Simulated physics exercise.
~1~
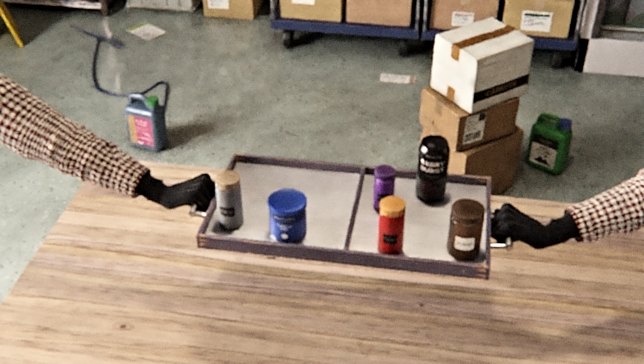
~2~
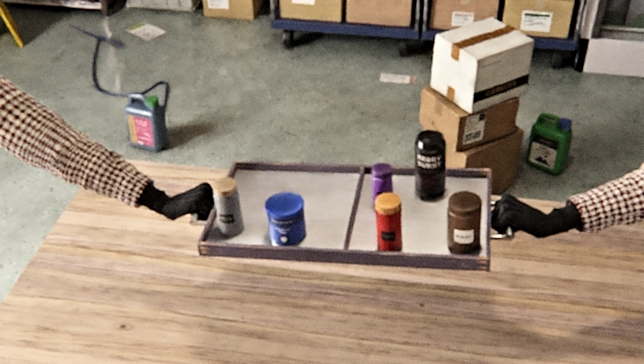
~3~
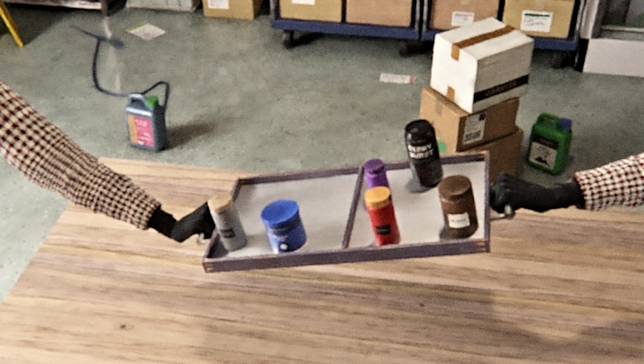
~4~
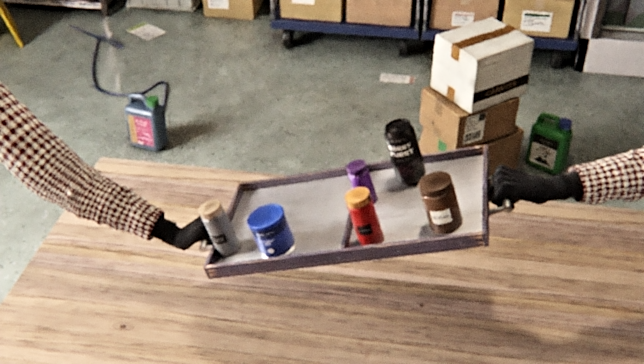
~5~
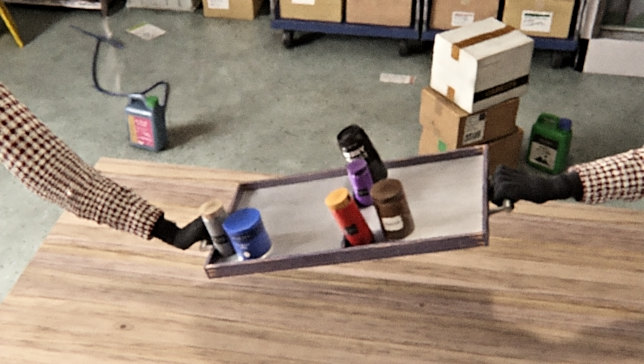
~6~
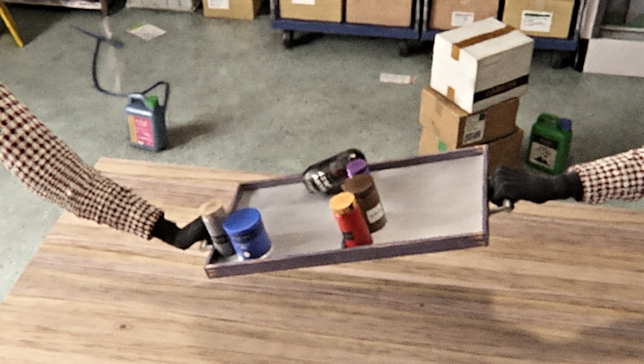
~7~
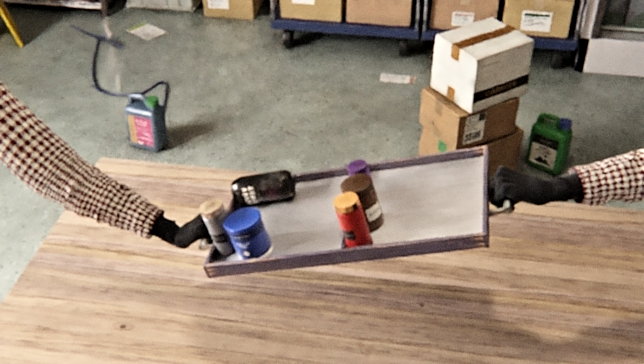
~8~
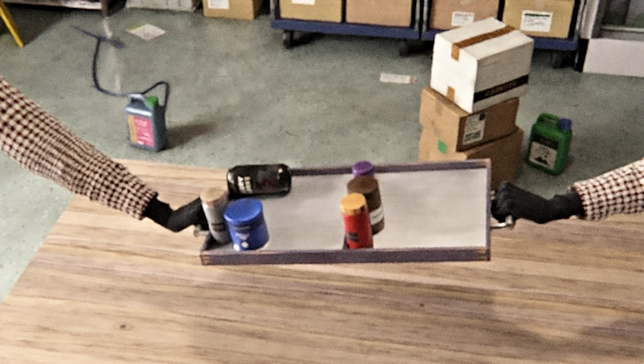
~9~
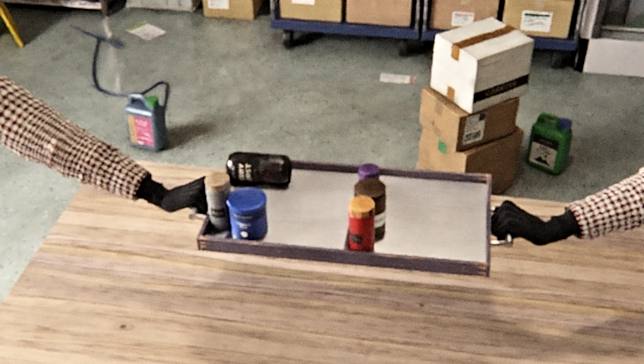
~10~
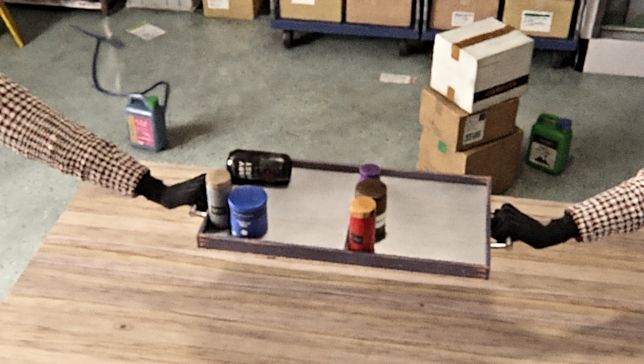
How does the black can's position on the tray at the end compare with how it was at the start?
At the start the black can stands upright towards the right of the tray, and at the end it lies on its side near the back left.
